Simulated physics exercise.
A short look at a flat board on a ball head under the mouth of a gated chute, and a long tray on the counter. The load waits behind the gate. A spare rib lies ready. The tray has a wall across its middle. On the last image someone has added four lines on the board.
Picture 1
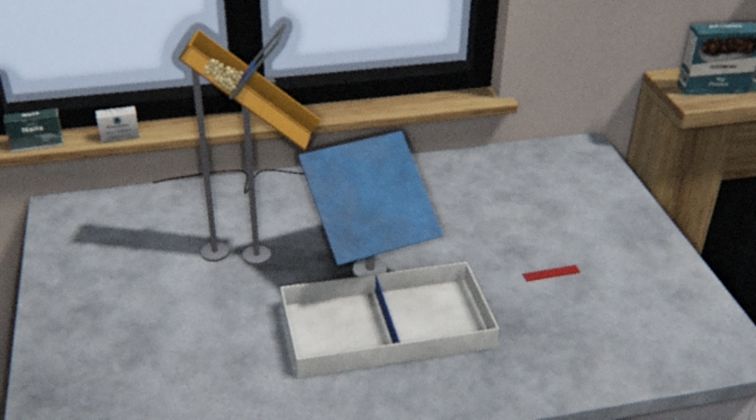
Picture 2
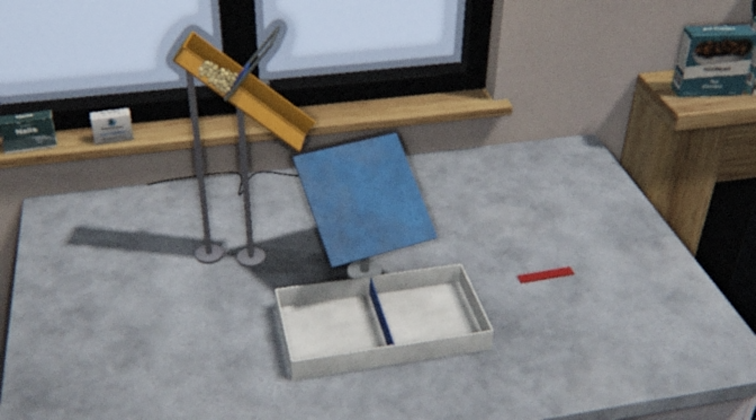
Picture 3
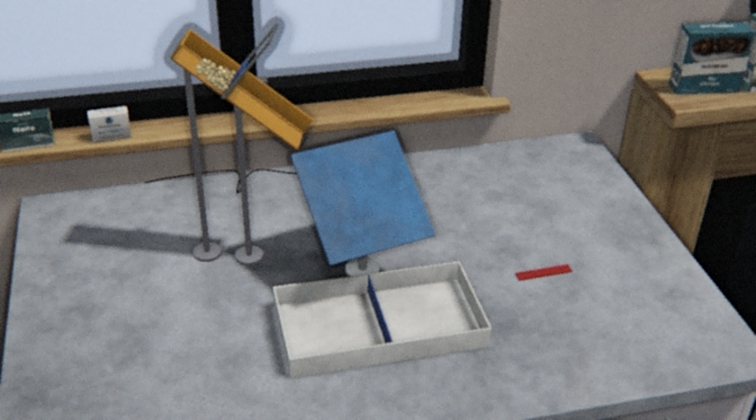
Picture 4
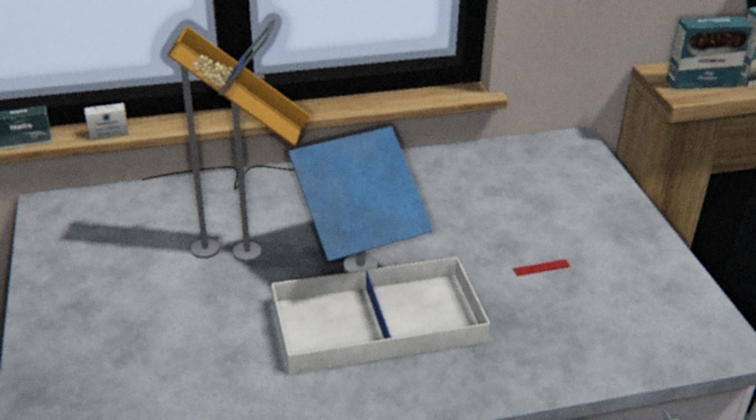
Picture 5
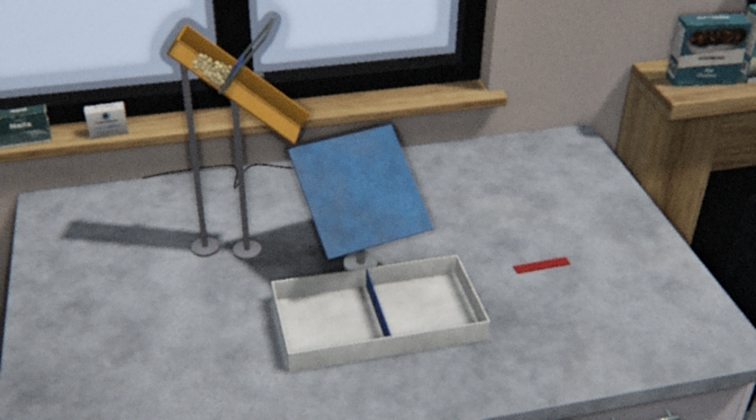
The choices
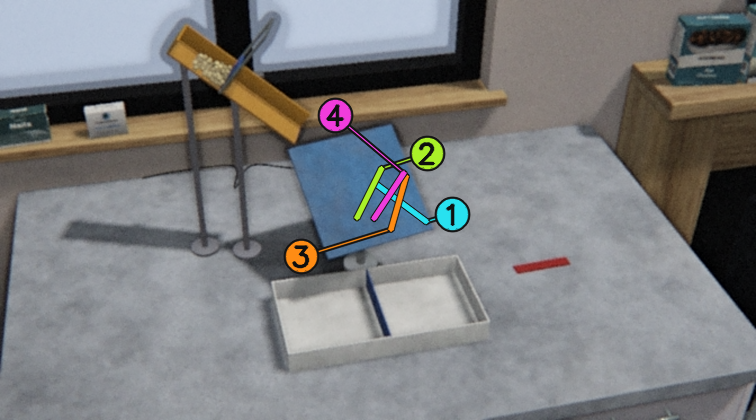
Nothing moved but the view, which drifted very slightly, while pale beans sat in a sloping orange chute above a tilted blue board and a white tray with a blue divider.
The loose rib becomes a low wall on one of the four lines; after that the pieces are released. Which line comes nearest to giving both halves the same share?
4.
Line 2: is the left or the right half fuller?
More lands on the left.
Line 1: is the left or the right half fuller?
More lands on the right.
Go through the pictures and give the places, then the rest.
The first picture shows load behind the gate at (227, 78), soya beans; lip of the chute at (308, 141), sloping fairly steeply.
The second picture shows middle of the board at (366, 197), tilted fairly steeply; middle of its low edge at (386, 252); of its high edge at (346, 145).
The third picture shows front corners of the tray at (290, 359) and (491, 328); front end of its middle wall at (393, 343); gate still shut at (242, 71).
The fourth picture shows middle of the load at (216, 74); lip at (298, 137).
The fifth picture shows middle of the load at (216, 73); lip at (297, 135).
On the marked copy, line 1 from (377, 185) to (426, 221); line 2 from (381, 168) to (357, 217); line 3 from (406, 176) to (391, 229); line 4 from (403, 173) to (374, 218).
If 1 is chosen, of what is caught, none in the left half, all in the right.
If 2 is chosen, of what is caught, nearly all in the left half, a small part in the right.
If 3 is chosen, of what is caught, a small part in the left half, most in the right.
If 4 is chosen, of what is caught, about half in the left half, about half in the right.
